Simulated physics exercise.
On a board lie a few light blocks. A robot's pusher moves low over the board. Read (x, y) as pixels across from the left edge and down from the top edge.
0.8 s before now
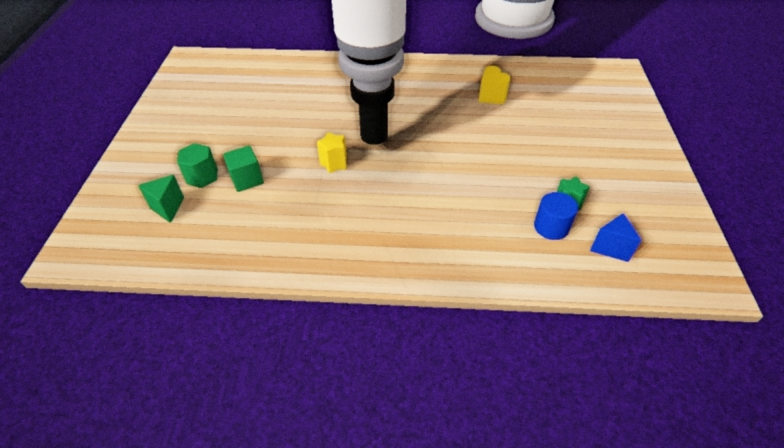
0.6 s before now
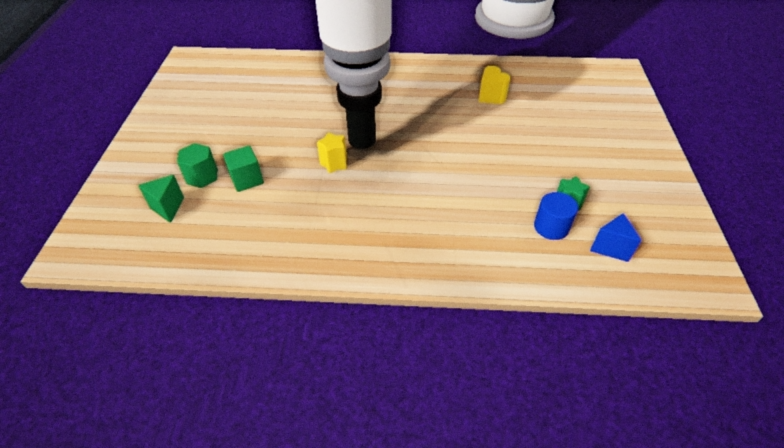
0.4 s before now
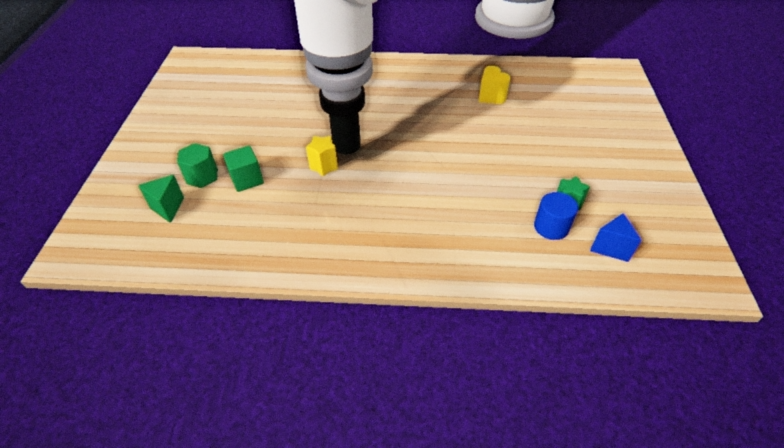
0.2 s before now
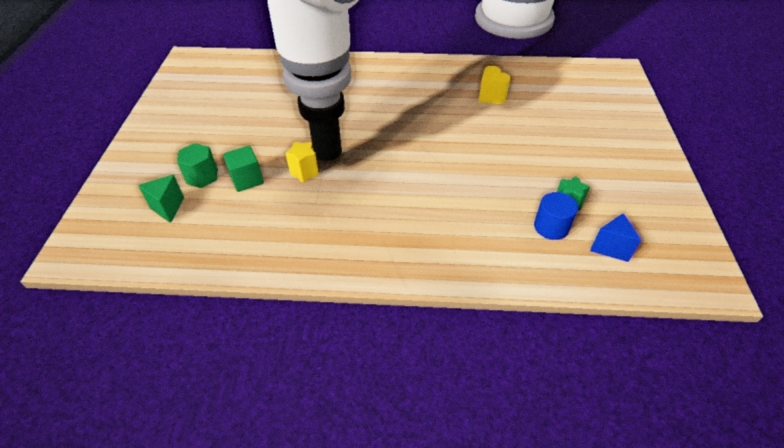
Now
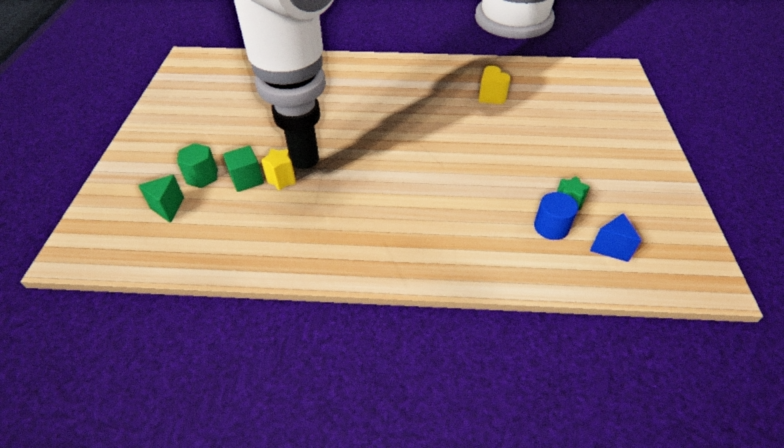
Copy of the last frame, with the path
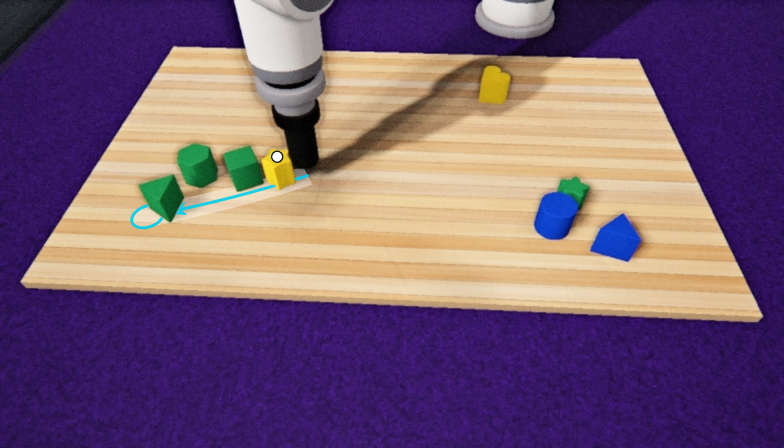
A white and grey robot arm with a black tip reaches down over a light striped wooden board on purple cloth, seen from above at an angle by a still camera. Three green blocks sit at left, a yellow star-shaped block beside the tip, another yellow block behind, and two blue blocks and a green star at right. The tip moves left and slightly nearer, meets the star-shaped block and pushes it close to the green square.
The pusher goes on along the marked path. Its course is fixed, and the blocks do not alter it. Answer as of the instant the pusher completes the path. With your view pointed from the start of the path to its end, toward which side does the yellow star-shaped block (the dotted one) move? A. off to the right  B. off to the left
B: Off to the left.
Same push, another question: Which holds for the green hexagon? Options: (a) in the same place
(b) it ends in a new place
I choose b.
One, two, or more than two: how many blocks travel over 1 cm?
Number moved: 3+.
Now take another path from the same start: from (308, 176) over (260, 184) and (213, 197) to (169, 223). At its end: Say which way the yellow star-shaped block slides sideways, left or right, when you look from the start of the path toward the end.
The shift is leftward.
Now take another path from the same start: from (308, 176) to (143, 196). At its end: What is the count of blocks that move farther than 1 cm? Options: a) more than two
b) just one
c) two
I'll go with a - more than two.
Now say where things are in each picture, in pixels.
Pusher tip (374, 136); block tops, green triangular block (157, 186); green hexagon (193, 153); green square (240, 157); yellow star-shaped block (332, 141), in the first picture.
Pusher (362, 140); blocks unchanged, in the second picture.
Pusher (347, 146); yellow star-shaped block (321, 143), in the third picture.
Pusher (328, 152); yellow star-shaped block (301, 149), in the fourth picture.
Pusher (305, 160); green triangular block (157, 186); green hexagon (193, 153); green square (240, 157); yellow star-shaped block (277, 157), in the fifth picture.
Path on the board, from (308, 176) through (231, 198) to (148, 216); the dot is on the yellow star-shaped block.
What follows on the original path. One third of the way, pusher (252, 175); green hexagon (182, 151), turned 15° clockwise; green square (205, 162), turned 65° clockwise; yellow star-shaped block (223, 176).
Two thirds of the way, pusher (197, 188); green triangular block (145, 188); green hexagon (176, 146), turned 15° clockwise; green square (191, 162), turned 90° clockwise; yellow star-shaped block (168, 195), turned 30° anticlockwise.
At the end, pusher (139, 201); green triangular block (109, 191), turned 15° clockwise; green hexagon (176, 146), turned 15° clockwise; green square (189, 162), turned 100° clockwise; yellow star-shaped block (128, 214), turned 80° anticlockwise.
